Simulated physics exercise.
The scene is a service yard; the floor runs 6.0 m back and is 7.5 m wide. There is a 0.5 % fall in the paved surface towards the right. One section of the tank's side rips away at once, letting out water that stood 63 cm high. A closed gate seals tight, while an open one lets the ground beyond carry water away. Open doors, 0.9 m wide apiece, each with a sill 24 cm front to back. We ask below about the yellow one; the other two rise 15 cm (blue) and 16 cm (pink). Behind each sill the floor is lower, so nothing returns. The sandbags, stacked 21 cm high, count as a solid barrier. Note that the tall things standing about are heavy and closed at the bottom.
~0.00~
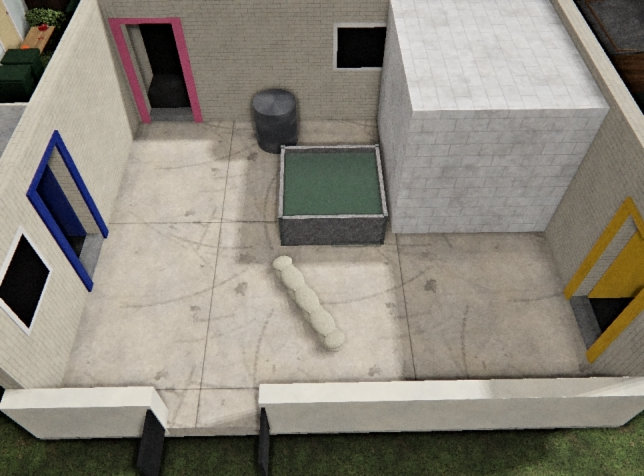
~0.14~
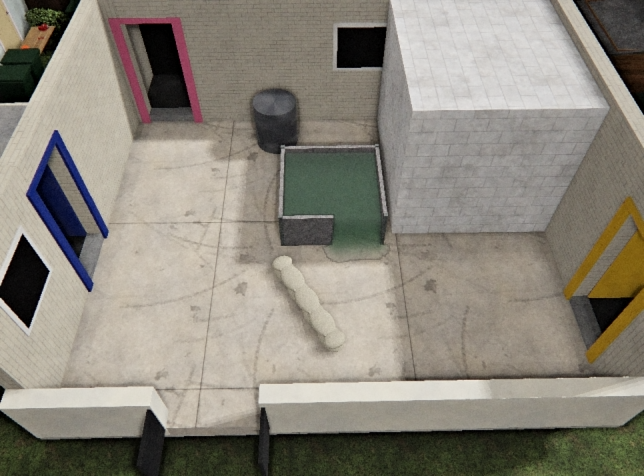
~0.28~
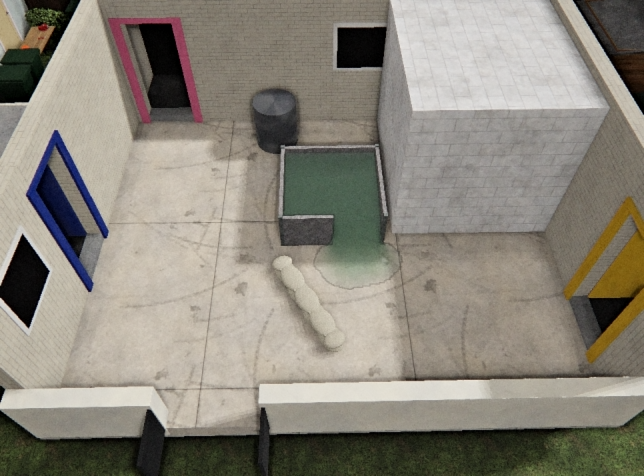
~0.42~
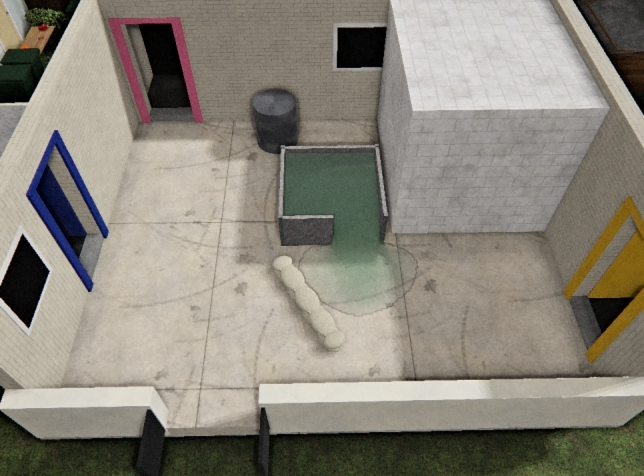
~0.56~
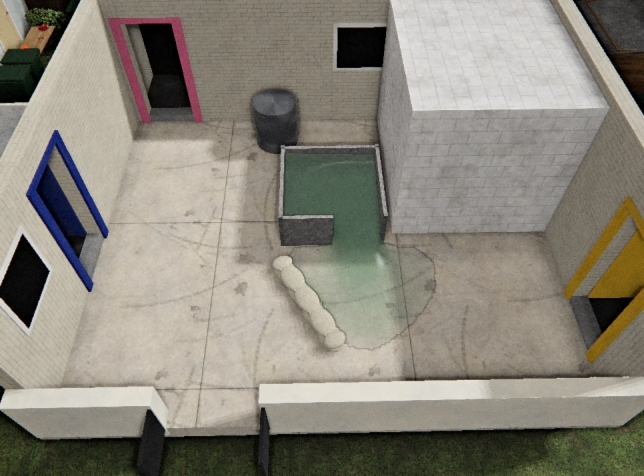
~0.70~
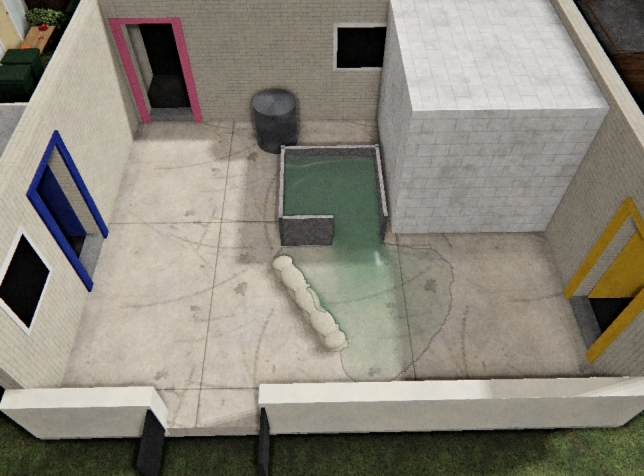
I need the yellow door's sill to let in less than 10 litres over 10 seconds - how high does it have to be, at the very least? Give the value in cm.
I would say 17 cm at the least.
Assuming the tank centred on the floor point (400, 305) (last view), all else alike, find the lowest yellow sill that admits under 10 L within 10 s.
Then roughly 17 cm.
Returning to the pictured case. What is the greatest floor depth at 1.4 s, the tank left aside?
Max depth: About 34 cm.
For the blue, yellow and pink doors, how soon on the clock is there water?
Arrival: Blue 5.5 s, yellow 2.0 s, pink not in the 10 s.
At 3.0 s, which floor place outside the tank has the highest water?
(598, 402).
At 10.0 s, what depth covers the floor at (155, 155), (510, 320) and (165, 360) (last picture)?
Close to 1, 7 and 3 cm deep.
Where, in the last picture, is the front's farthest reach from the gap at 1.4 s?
Around (507, 403).
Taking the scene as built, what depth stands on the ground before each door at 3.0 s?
Reading in centimetres: Blue = 0, yellow = 19, pink = 0.
After 1.4 s water covers 20 % of the floor, deepest (34 cm) near (401, 405); it has not reached the yellow door.
After 3.0 s water covers 35 % of the floor, deepest (34 cm) near (598, 402); 19 cm at the yellow door, 4 litres in over its 13 cm sill.
After 10.0 s water covers 75 % of the floor, deepest (12 cm) near (598, 402); 11 cm at the yellow door, 29 litres in over its 13 cm sill.
At the yellow door as built, the water arrived by 2.1 s and peaked near 20 cm at 2.8 s.
Run again over the same 10 s with other heights there, 16 litres in over 15 cm, 2 litres over 20.5 cm. The limit of 10 litres is kept from about 17 cm up.
